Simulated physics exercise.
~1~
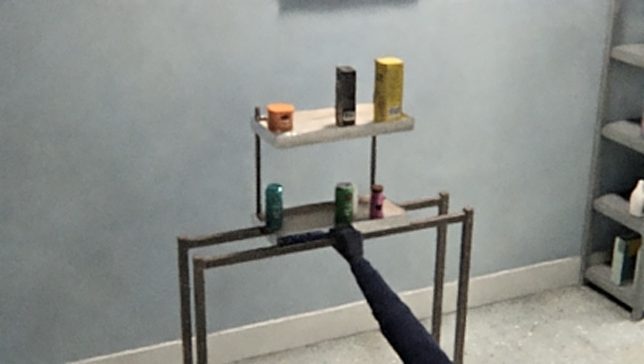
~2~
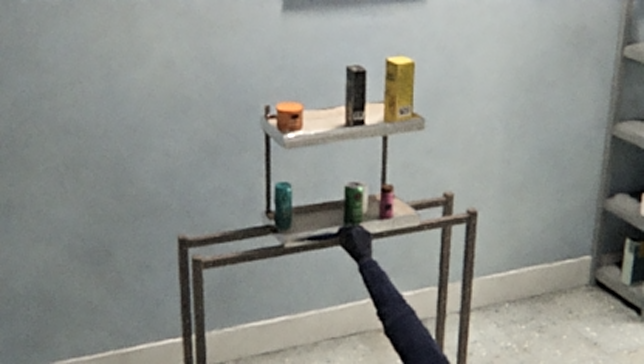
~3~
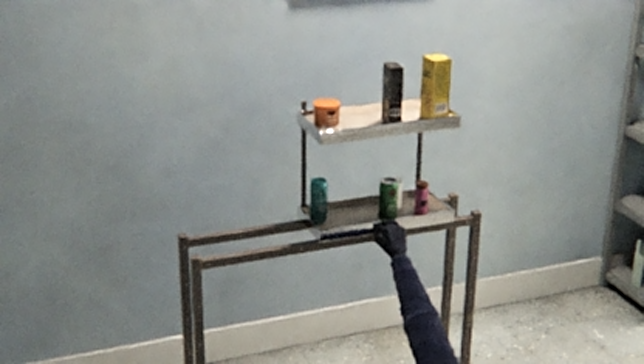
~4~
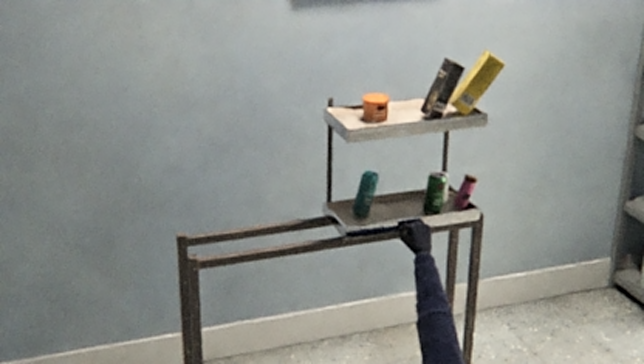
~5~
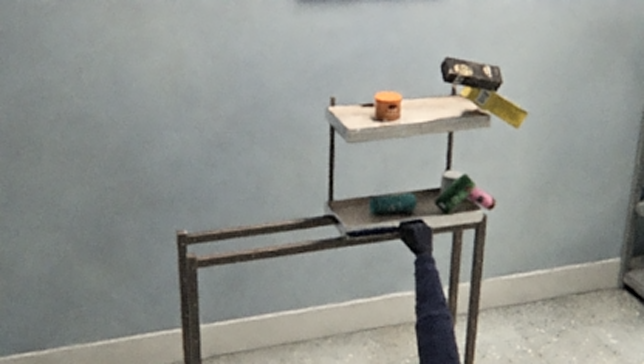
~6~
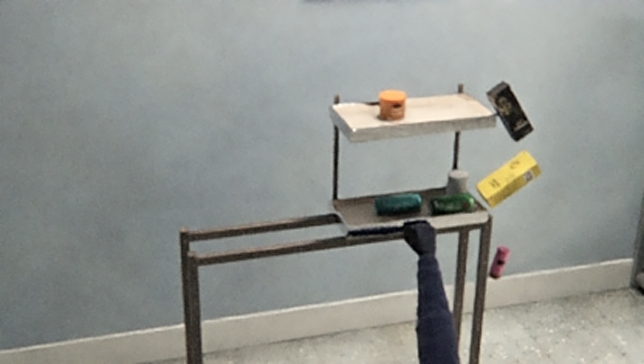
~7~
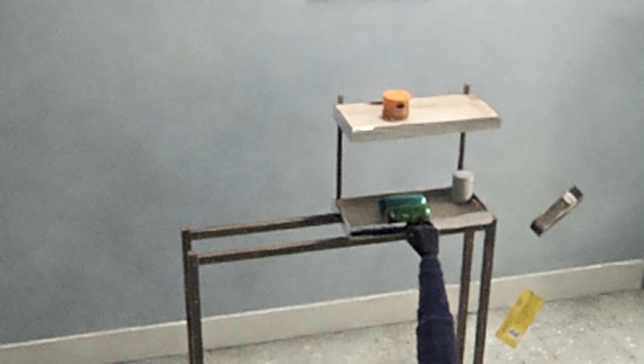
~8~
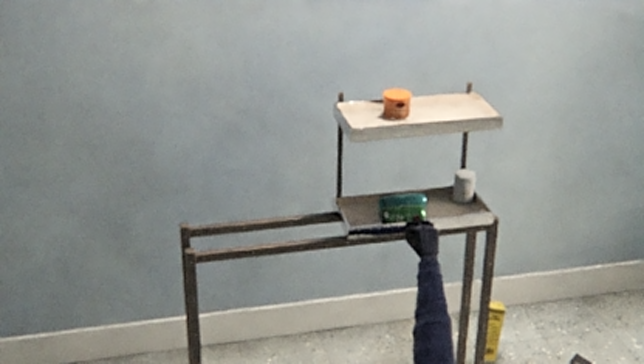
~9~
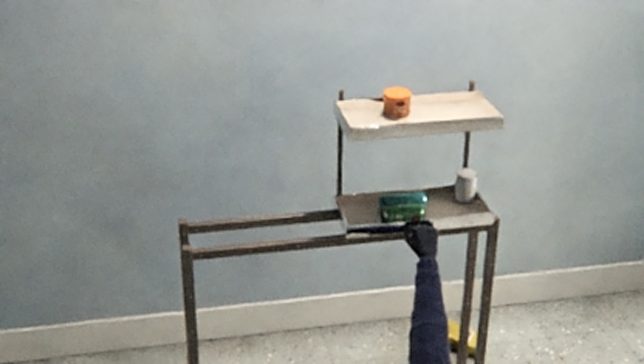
A two-level tray slides right and stops, toppling cans and spilling cartons off its side.
